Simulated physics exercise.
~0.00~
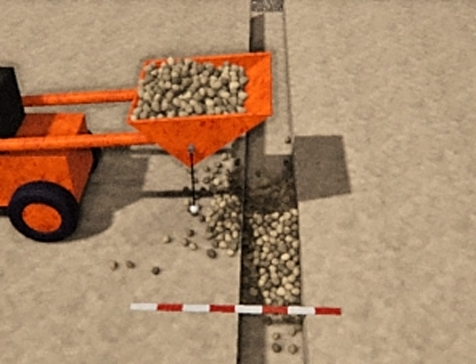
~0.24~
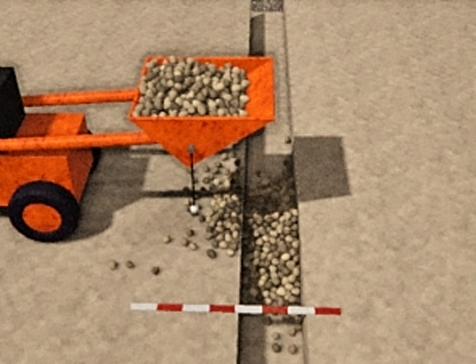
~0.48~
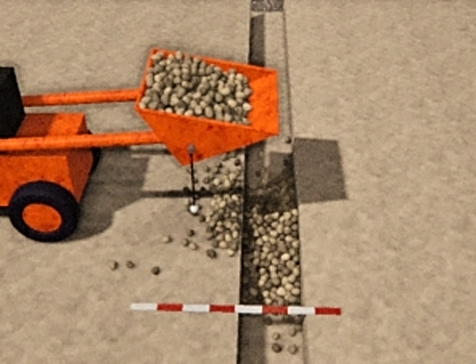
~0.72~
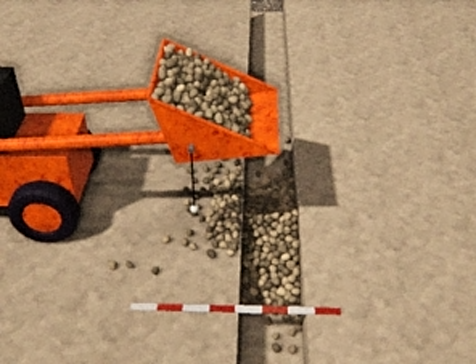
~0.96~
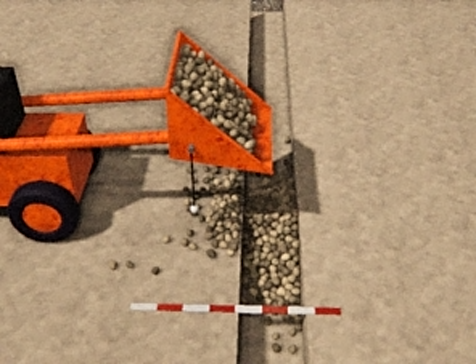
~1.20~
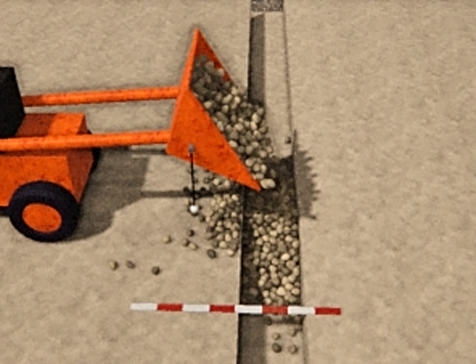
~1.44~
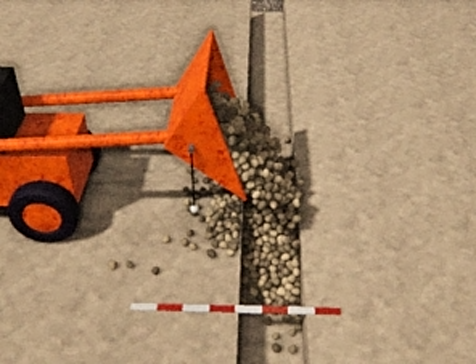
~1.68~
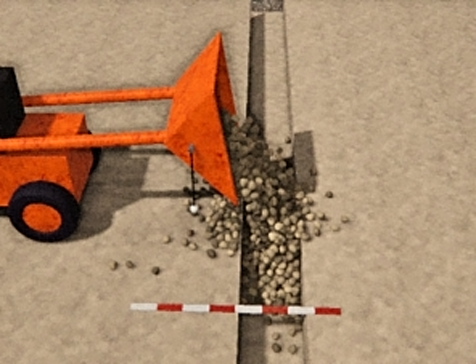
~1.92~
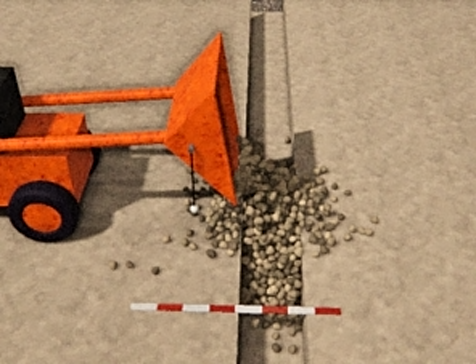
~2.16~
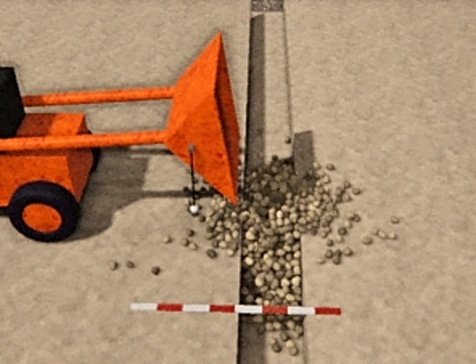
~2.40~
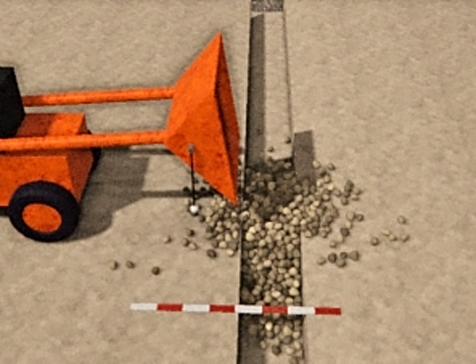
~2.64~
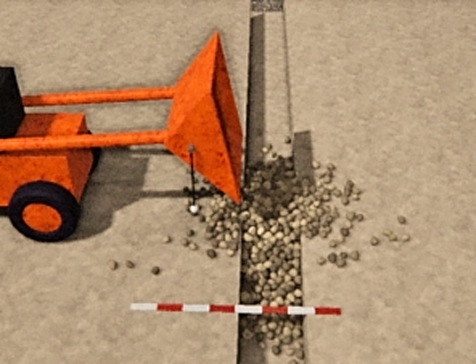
In this clip, an orange loader on the left tips its bucket of round stones forward over a narrow trench already partly filled with stones, and the load slides out, mostly into the trench, with some scattering beyond its right edge, leaving the bucket steeply tilted and empty.
